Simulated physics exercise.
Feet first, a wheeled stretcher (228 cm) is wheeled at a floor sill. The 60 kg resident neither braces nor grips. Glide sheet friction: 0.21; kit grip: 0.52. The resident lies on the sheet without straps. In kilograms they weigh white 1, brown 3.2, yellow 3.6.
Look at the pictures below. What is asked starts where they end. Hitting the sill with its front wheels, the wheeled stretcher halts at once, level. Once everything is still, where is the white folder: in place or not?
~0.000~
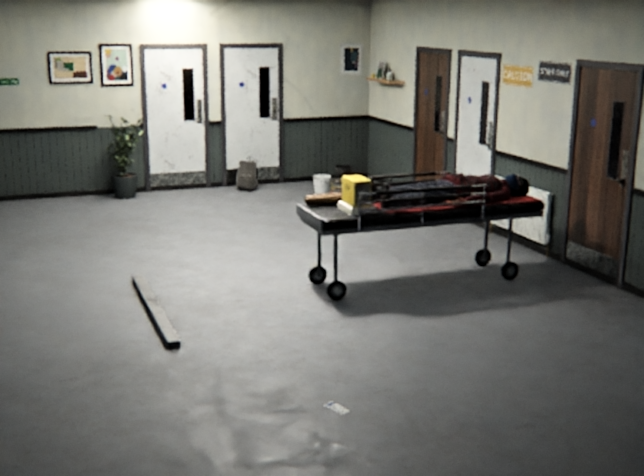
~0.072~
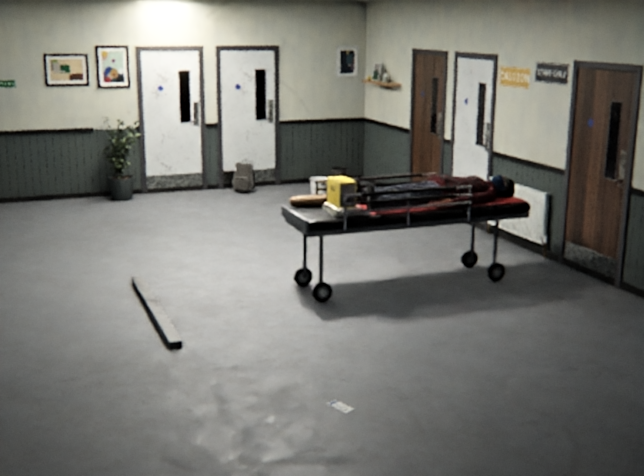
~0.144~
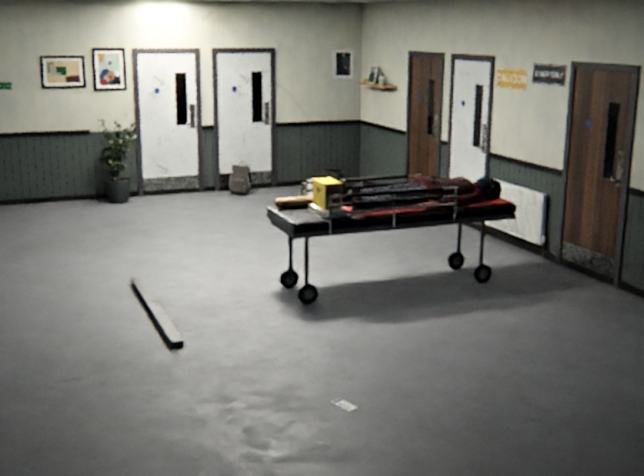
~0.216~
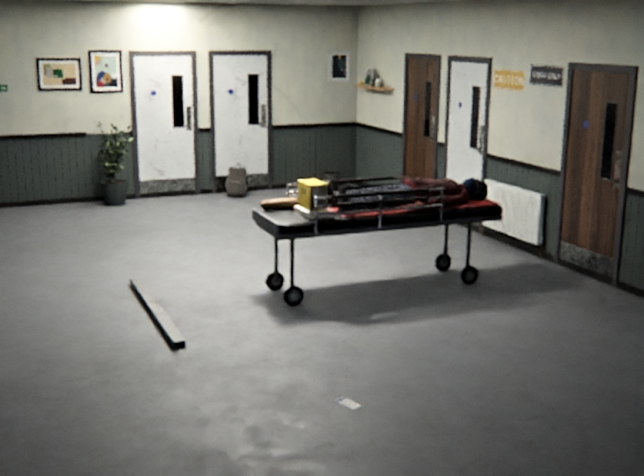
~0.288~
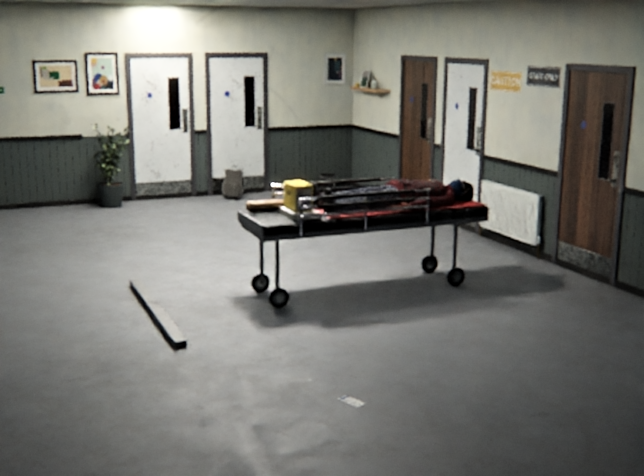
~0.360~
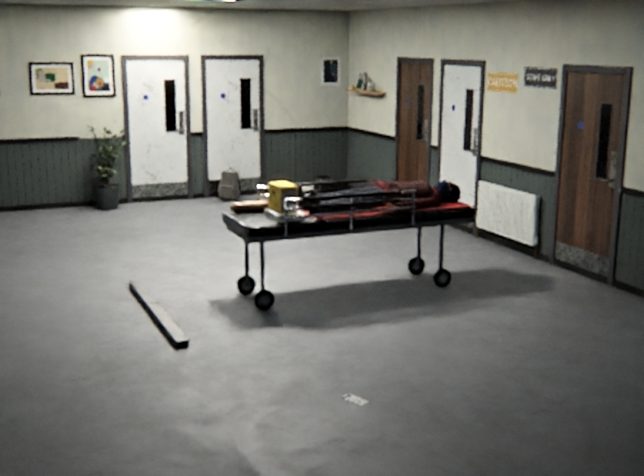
Not in place.
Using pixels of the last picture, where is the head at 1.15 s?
Near pixel (318, 203).
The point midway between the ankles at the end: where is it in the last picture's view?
Close to pixel (133, 223).
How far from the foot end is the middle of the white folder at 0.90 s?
Around 20 cm shy of it.
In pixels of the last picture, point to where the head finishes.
I'd put it close to (292, 205) in the last view.
The jolt is at 0.75 s.
After 0.90 s the white folder is 22 cm short of the foot end, tilted 0°, near (176, 223) in the last picture's view; the left ankle 47 cm short of the foot end.
After 1.15 s the white folder is 6 cm past the foot end, tilted 5°, near (141, 226) in the last picture's view; the left ankle 14 cm short of the foot end.
After 1.45 s the white folder is 23 cm past the foot end, tilted 70°, near (122, 273) in the last picture's view; the left ankle 6 cm past the foot end.
At rest, 3.4 s, white folder drops off; brown gas bottle drops off; yellow monitor drops off; left ankle crosses the foot end.
